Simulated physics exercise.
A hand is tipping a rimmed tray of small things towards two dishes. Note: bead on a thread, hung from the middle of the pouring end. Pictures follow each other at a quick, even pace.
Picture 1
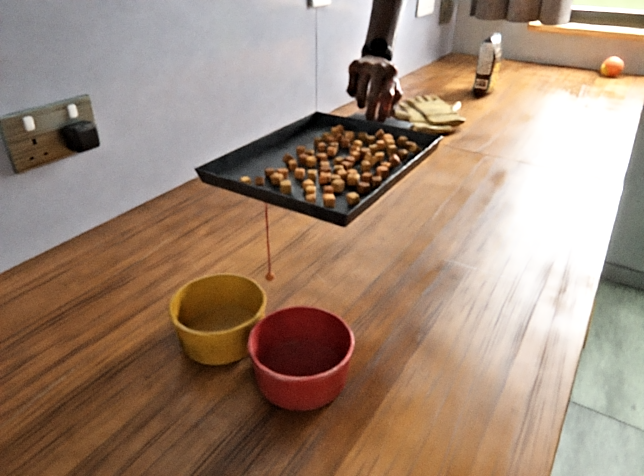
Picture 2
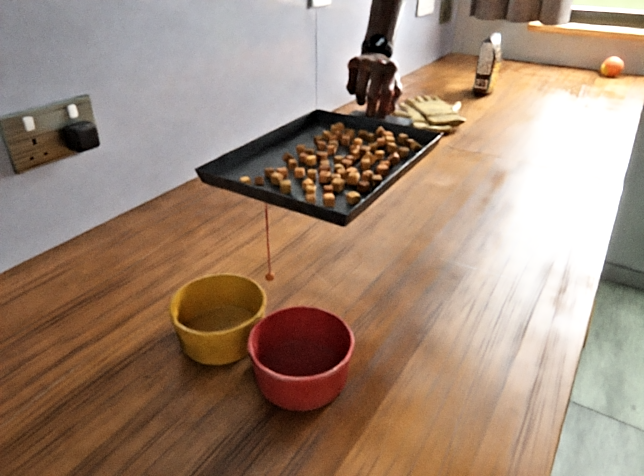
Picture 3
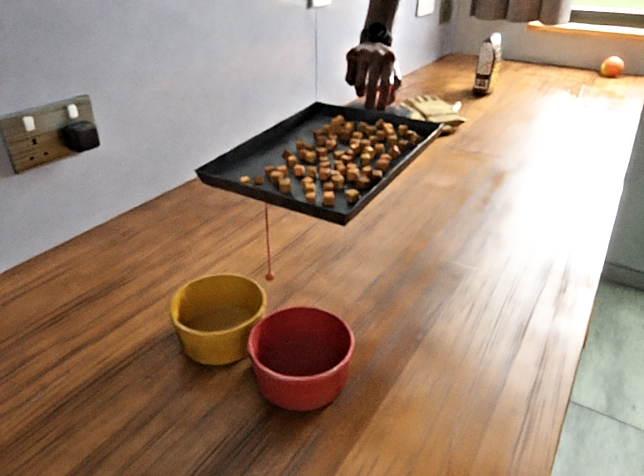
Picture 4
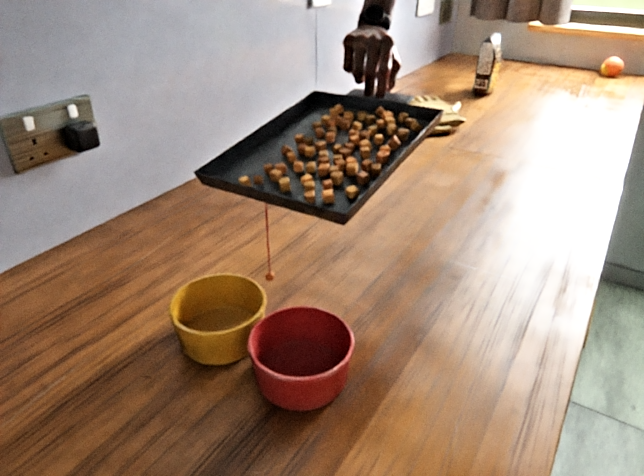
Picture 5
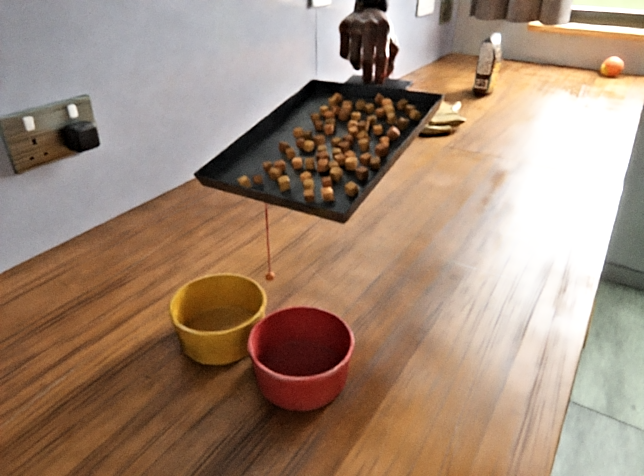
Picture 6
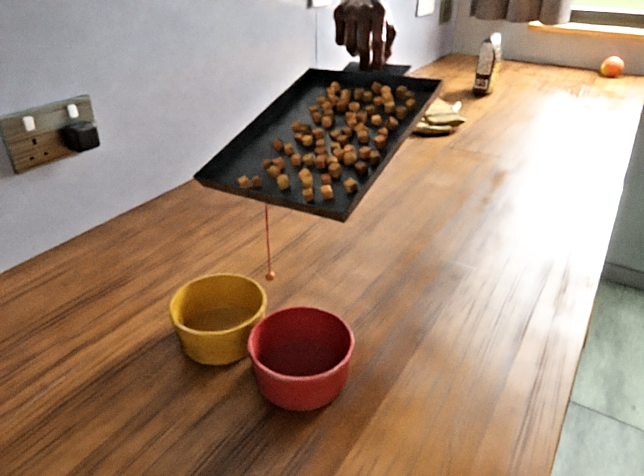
A hand holds the far end of a dark rimmed tray of small brown cubes, nearly level at first, above a yellow dish and a red dish. It then steadily raises that end, tilting the tray towards the dishes, and a few cubes begin to shift.
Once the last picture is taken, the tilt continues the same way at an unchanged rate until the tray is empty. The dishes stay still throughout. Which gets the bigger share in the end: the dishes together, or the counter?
Most likely the dishes will collect the majority of it.
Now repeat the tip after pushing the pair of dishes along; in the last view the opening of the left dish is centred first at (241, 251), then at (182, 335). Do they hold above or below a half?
Well, the minor share the first time and the minor share the second time.
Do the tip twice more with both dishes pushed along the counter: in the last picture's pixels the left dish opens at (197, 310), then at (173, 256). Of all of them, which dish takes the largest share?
Try 1: The leftmost dish; try 2: The rightmost dish.
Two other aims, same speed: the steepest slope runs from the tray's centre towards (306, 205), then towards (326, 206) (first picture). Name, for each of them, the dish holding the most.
The right-side dish first and The right-side dish second.
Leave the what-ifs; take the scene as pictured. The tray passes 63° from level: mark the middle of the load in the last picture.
Near (258, 171).
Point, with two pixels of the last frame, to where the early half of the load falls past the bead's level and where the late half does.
Initially about (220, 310); subsequently about (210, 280).
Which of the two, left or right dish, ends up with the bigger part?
Pick: The one placed left.
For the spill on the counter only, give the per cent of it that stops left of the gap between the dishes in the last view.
Looks to be around 100 per cent of the spill.
Just after the last frame, tray tipped steeply; almost all on the tray; just a few in the air.
A moment on, tray tipped past a quarter turn; almost all on the tray; just a few in the right dish; about a tenth in the left dish; about a tenth outside both.
Further on, tray tipped past a quarter turn; roughly a quarter in the right dish; roughly half in the left dish; roughly a third outside both.
When it is over, tray tipped past a quarter turn; roughly a quarter in the right dish; roughly half in the left dish; roughly a third outside both.
